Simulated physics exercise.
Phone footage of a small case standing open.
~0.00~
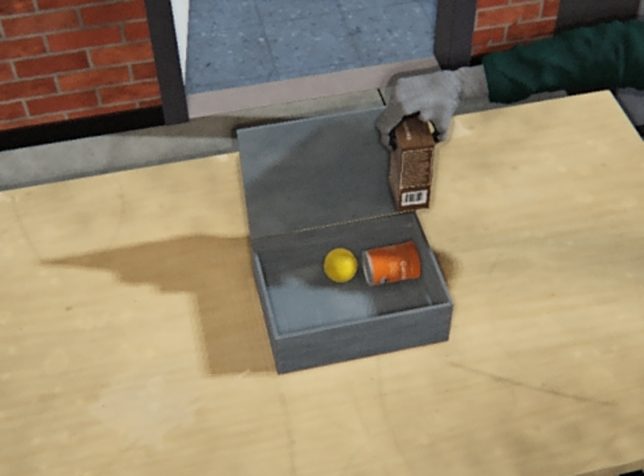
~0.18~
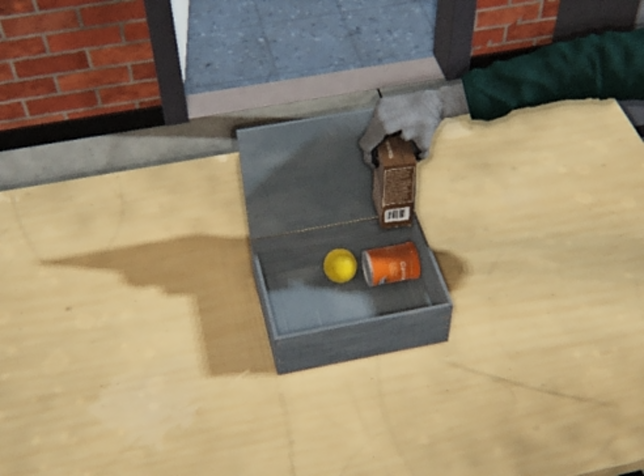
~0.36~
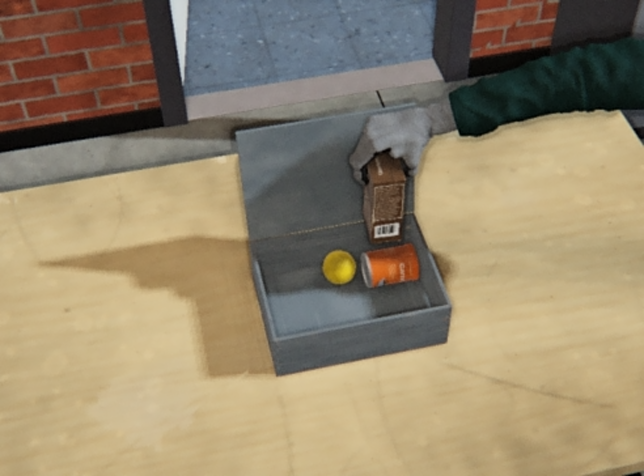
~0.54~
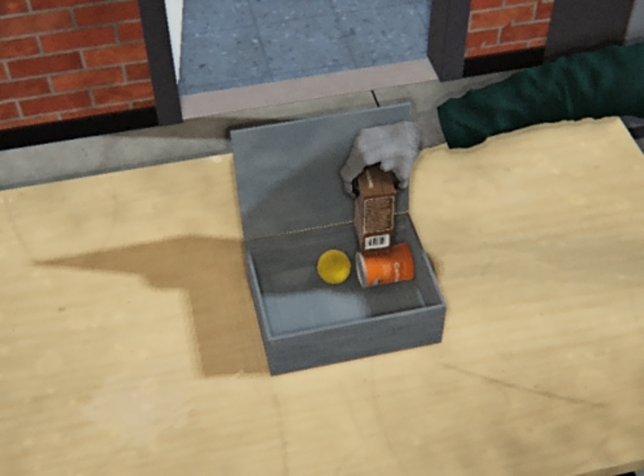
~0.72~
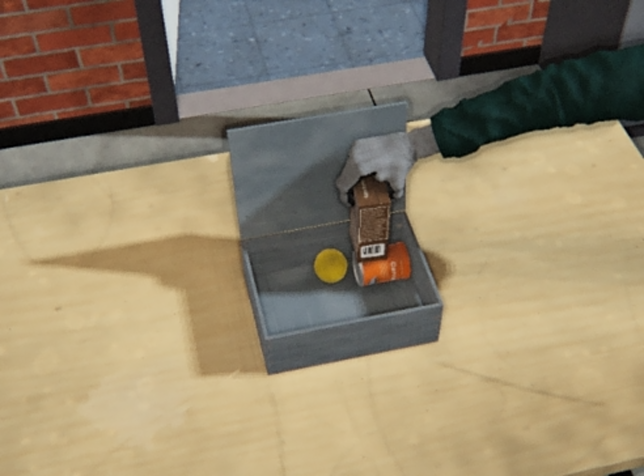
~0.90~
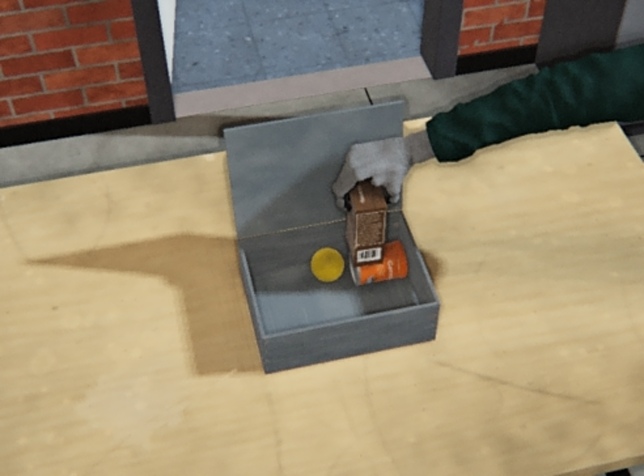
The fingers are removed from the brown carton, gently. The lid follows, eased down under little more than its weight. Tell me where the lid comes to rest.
Short of the rim, with a gap left.
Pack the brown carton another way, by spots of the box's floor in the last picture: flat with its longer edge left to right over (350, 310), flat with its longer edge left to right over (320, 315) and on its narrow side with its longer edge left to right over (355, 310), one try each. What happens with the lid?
Try one: The lid comes all the way down; try two: It comes all the way down; try three: It comes all the way down.
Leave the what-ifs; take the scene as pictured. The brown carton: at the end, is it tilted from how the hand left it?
In the end, it winds up askew.
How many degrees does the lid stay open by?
It stays some 25° above the rim.
After 2.60 s, lid 90° above the rim; brown carton turned 8° from how it was put near (365, 222).
After 3.30 s, lid 56° above the rim; brown carton turned 35° from how it was put near (376, 255).
After 3.60 s, lid 30° above the rim; brown carton turned 56° from how it was put near (373, 280); orange tin shifted a little.
In the end (6.5 s), lid 26° above the rim; toppled in the box, brown carton; the other 2 unmoved. At the end, from the last picture's camera, brown carton near (373, 280).
